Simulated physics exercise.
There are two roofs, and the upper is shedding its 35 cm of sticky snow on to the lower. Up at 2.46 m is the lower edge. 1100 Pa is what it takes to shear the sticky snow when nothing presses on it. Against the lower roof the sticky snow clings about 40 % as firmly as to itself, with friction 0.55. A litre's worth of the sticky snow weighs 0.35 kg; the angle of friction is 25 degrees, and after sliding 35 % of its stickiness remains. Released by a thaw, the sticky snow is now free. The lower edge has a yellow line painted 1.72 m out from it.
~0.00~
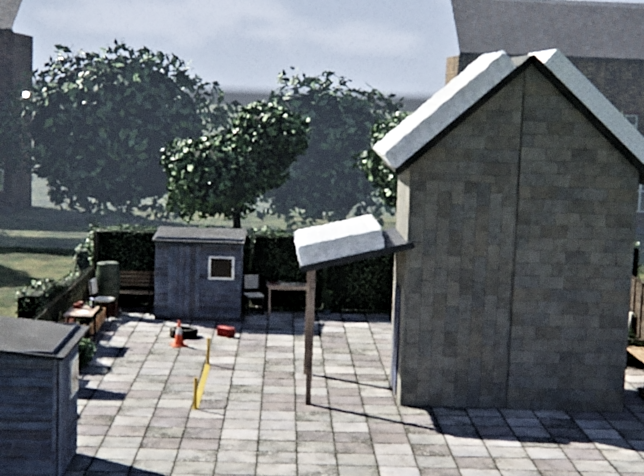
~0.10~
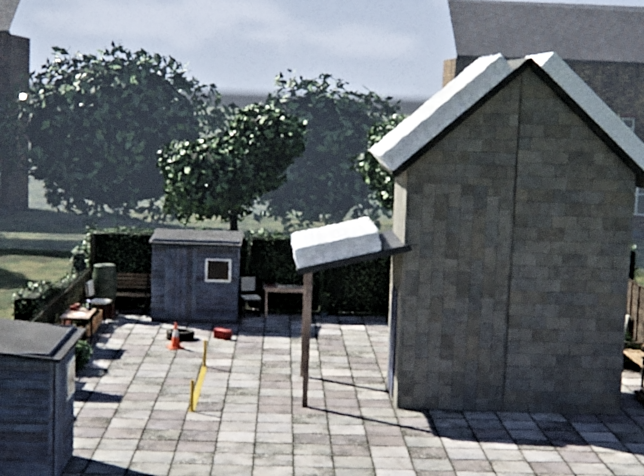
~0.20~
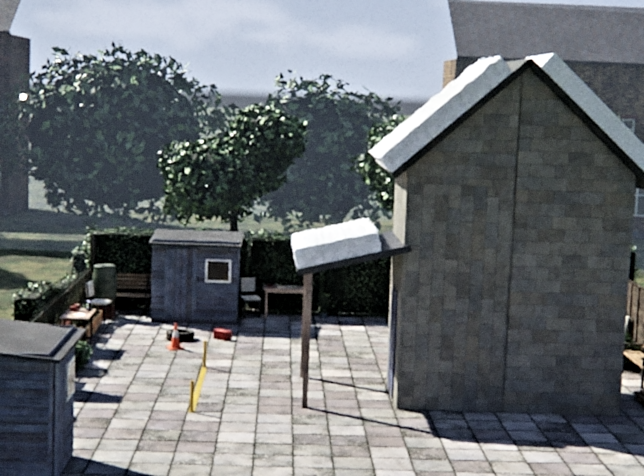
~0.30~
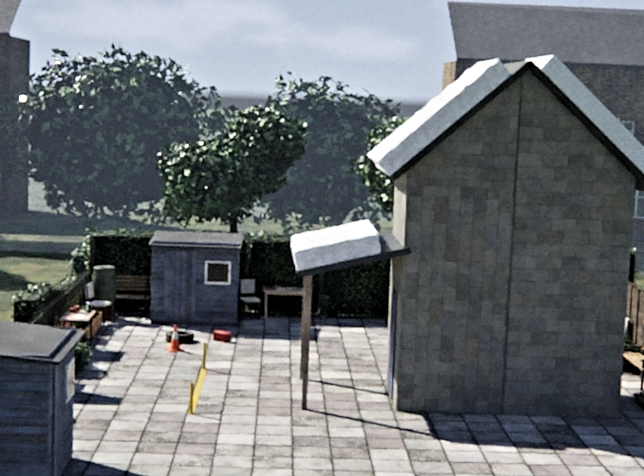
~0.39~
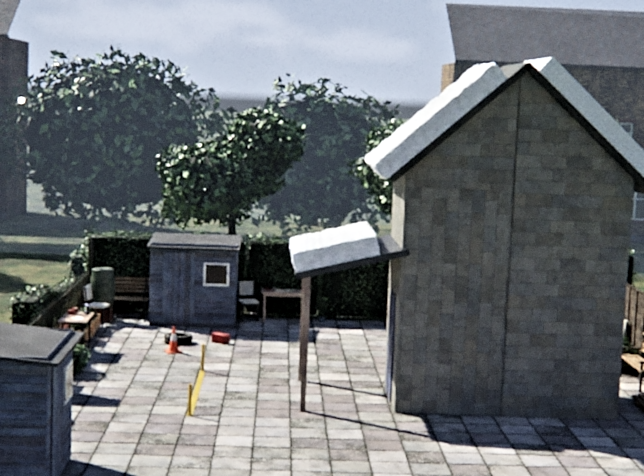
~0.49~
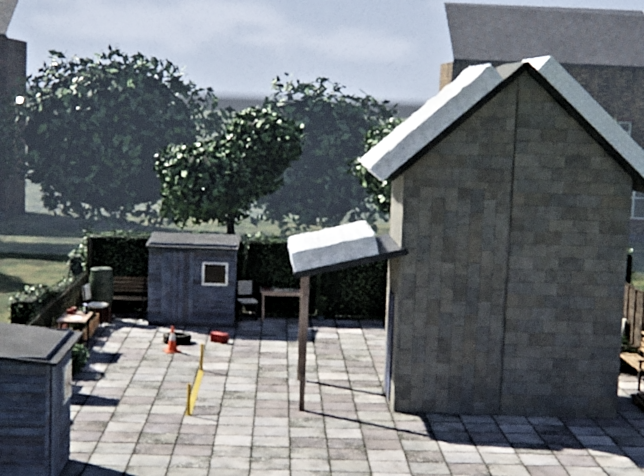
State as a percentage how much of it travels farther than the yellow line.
Roughly 7 per cent travels past the yellow line.
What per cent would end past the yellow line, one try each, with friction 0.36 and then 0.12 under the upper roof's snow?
One try each gives 25 % and then 40 %.
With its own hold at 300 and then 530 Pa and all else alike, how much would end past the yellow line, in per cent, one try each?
Respectively 35 % and 30 %.
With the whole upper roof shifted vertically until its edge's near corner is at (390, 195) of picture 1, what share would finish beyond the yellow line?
That would come to around 0 %.
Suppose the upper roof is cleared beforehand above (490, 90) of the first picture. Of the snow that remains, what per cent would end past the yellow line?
I'd put it at around 2 percent.
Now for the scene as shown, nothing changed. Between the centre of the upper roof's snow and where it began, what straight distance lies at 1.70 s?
Straight-line shift: Roughly 2.2 m.
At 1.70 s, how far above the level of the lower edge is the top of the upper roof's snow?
About 2.3 m.
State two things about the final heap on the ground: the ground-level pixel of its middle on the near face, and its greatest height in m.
(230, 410), 0.4 m.
After 1.04 s, none is below the lower edge and 0 % is past the line.
After 1.70 s, none is below the lower edge and 0 % is past the line.
After 2.35 s, 8 % is below the lower edge and 0 % is past the line.
After 3.00 s, 44 % is below the lower edge and 4 % is past the line.
After 4.40 s, at the end, 46 % is below the lower edge and 7 % is past the line.
